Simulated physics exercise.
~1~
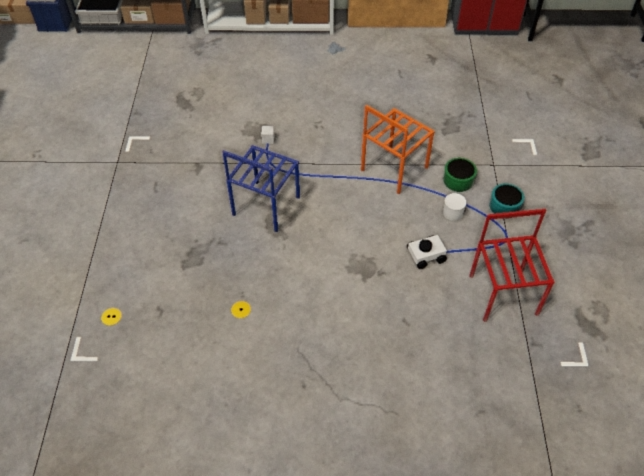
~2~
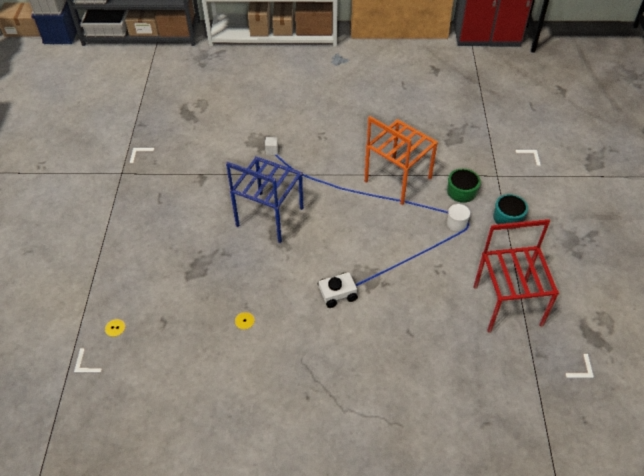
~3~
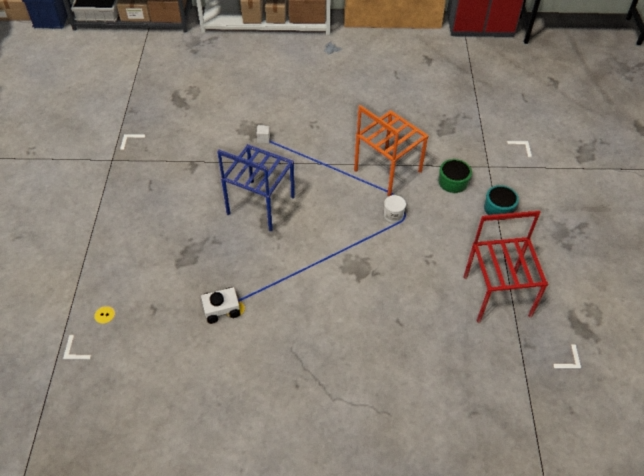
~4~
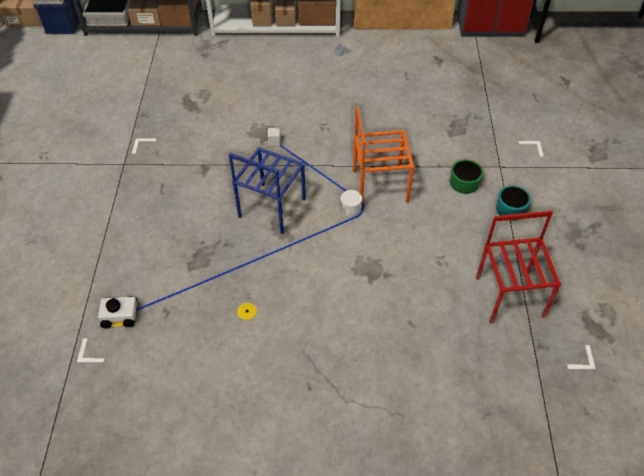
On a concrete floor, a small white cart trailing a blue cord rolled left past two yellow marks' starting side, dragging a white bucket left until the orange chair got turned, and finished over the far mark with the cord bent around the bucket.
